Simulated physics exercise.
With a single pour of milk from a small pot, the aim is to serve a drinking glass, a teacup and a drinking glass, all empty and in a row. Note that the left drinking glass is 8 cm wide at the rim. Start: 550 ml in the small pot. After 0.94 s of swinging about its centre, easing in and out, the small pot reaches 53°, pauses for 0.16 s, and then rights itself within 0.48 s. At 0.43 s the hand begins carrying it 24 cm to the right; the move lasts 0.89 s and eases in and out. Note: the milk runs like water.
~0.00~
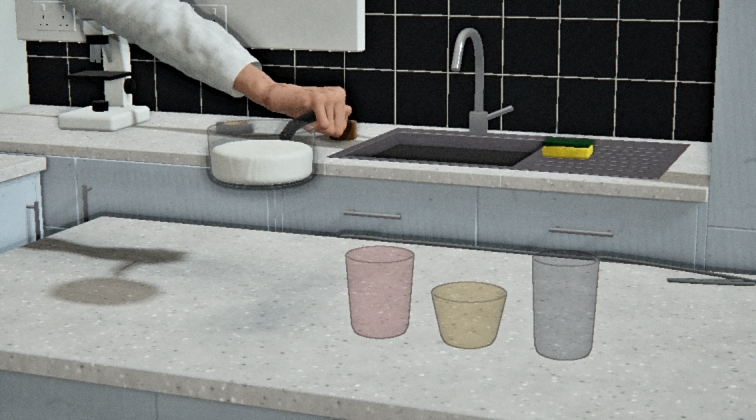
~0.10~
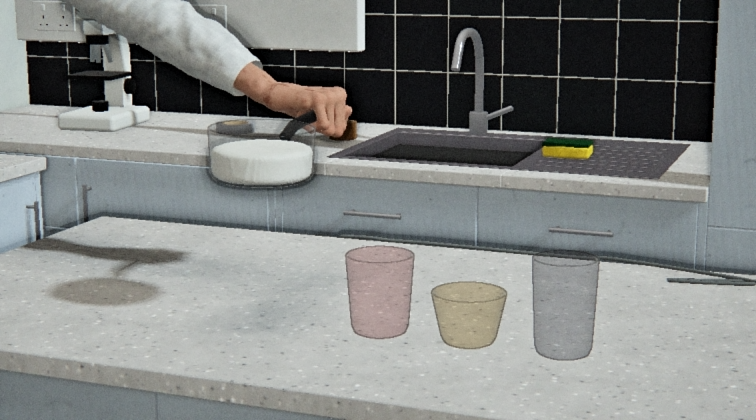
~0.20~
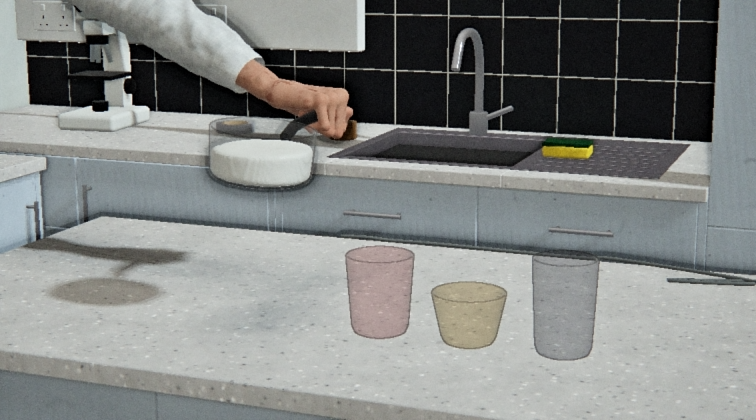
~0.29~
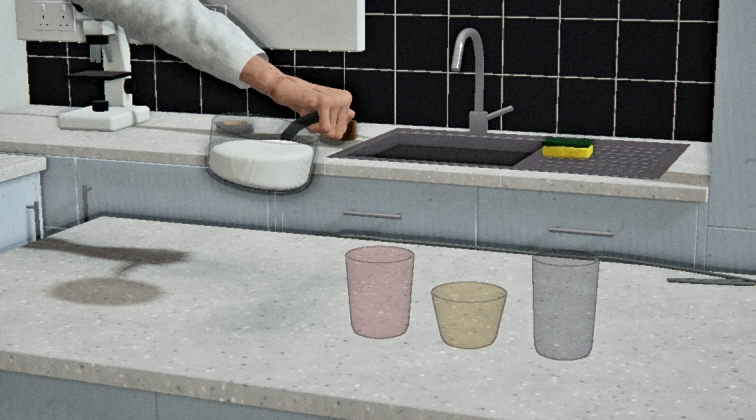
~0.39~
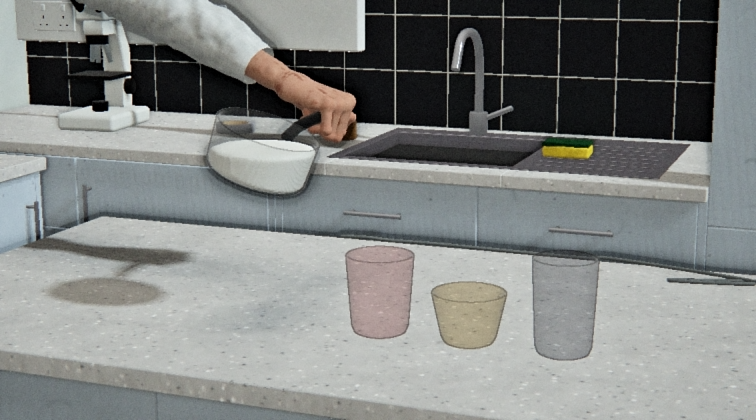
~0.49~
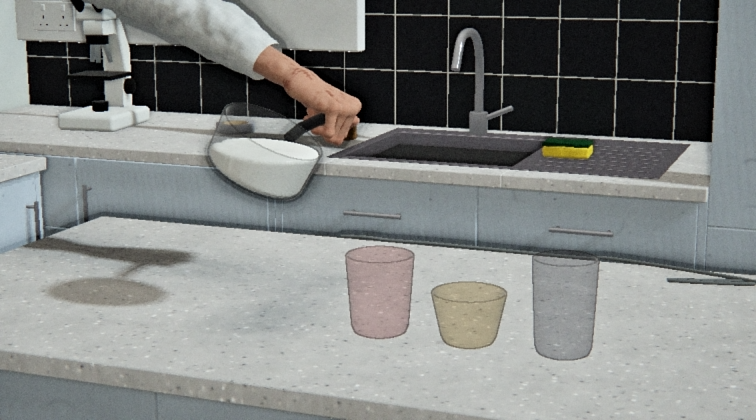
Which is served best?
The central one gets the biggest share.
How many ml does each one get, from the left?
Roughly 10 ml, 60 ml and 10 ml, from left to right.
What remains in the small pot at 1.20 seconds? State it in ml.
Close to 220 ml.
By 0.77 s the tilt is 49° and from the left they hold 0 ml, 0 ml, 0 ml, the small pot 495 ml, and 0 ml is on the counter.
By 0.98 s the tilt is 53° and from the left they hold 10 ml, 55 ml, 0 ml, the small pot 315 ml, and 10 ml is on the counter.
By 1.20 s the tilt is 48° and from the left they hold 10 ml, 50 ml, 0 ml, the small pot 225 ml, and 140 ml is on the counter.
By 1.44 s the tilt is 11° and from the left they hold 10 ml, 55 ml, 15 ml, the small pot 210 ml, and 250 ml is on the counter.
At rest from the left they hold 10 ml, 55 ml, 15 ml, the small pot 210 ml, and 255 ml is on the counter.
